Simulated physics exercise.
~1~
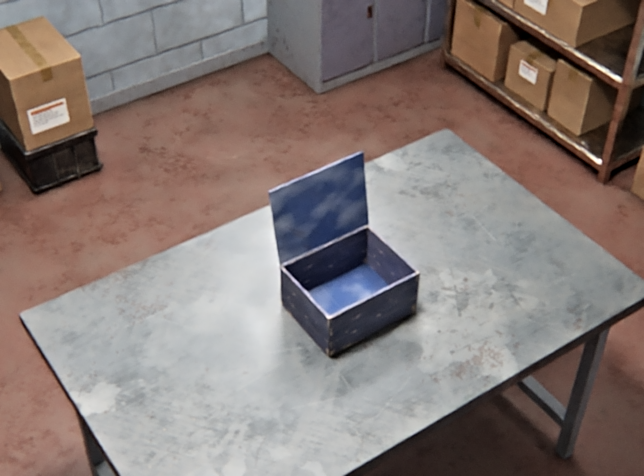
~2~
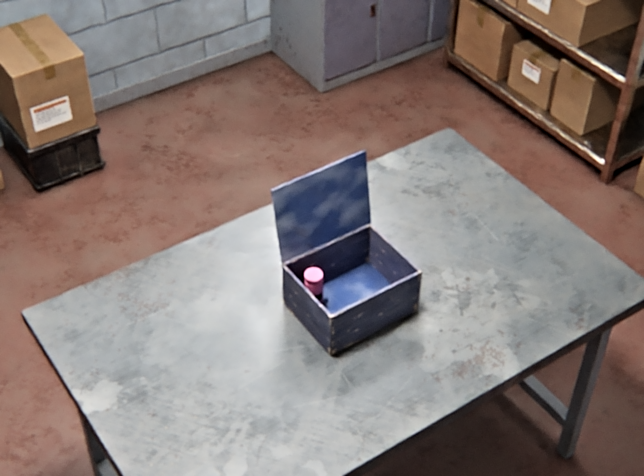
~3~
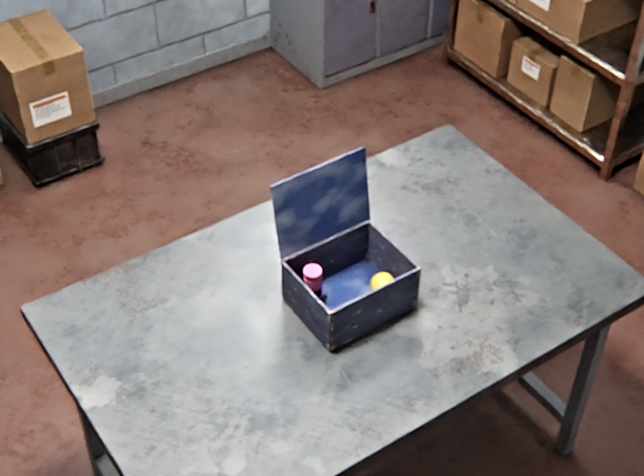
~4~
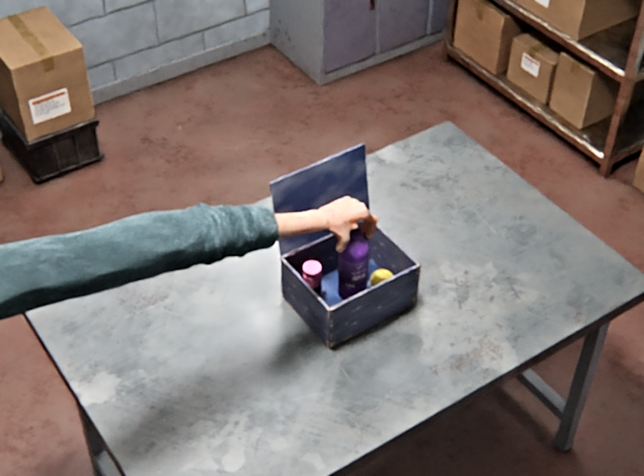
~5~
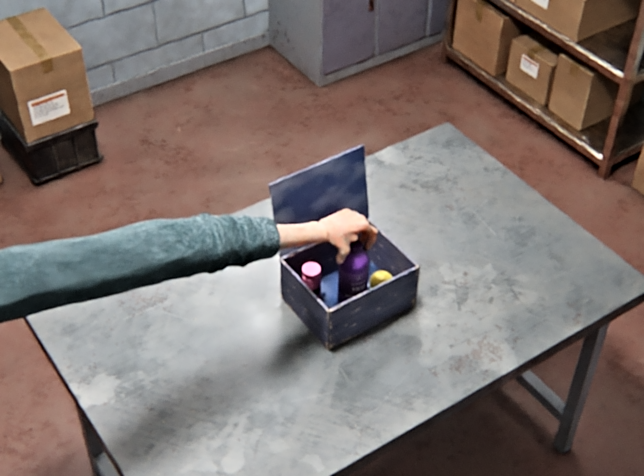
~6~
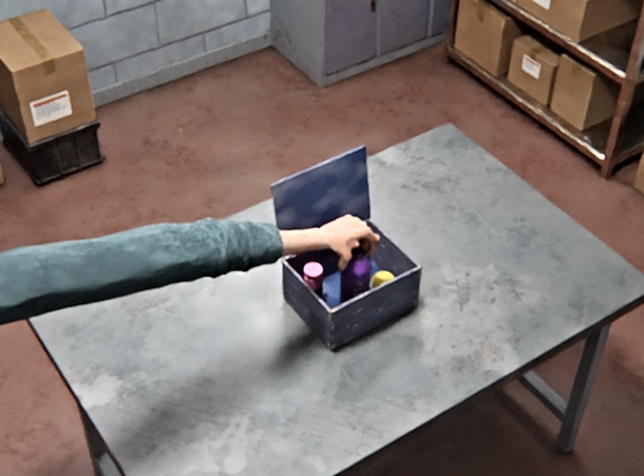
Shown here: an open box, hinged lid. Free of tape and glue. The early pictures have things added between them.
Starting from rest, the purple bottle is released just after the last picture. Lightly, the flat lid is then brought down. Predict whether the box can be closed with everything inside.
I expect the box to stay unclosed.
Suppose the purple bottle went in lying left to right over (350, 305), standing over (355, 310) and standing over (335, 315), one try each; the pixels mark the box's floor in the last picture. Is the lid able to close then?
On the first go it comes down fully, on the second it can't shut, and on the third it can't shut.
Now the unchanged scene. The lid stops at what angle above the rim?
Angle: About 35°.
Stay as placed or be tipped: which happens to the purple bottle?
Simply put, it remains unturned.
Then, 1.10 s past the last view, lid starting down.
Then, 1.70 s past the last view, lid 52° above the rim.
Then, 2.00 s past the last view, lid 31° above the rim.
Then, 4.20 s past the last view, lid 32° above the rim.
Finally, lid 33° above the rim; all 3 still in place. Final places as the last picture's camera would see them, purple bottle near (354, 279).
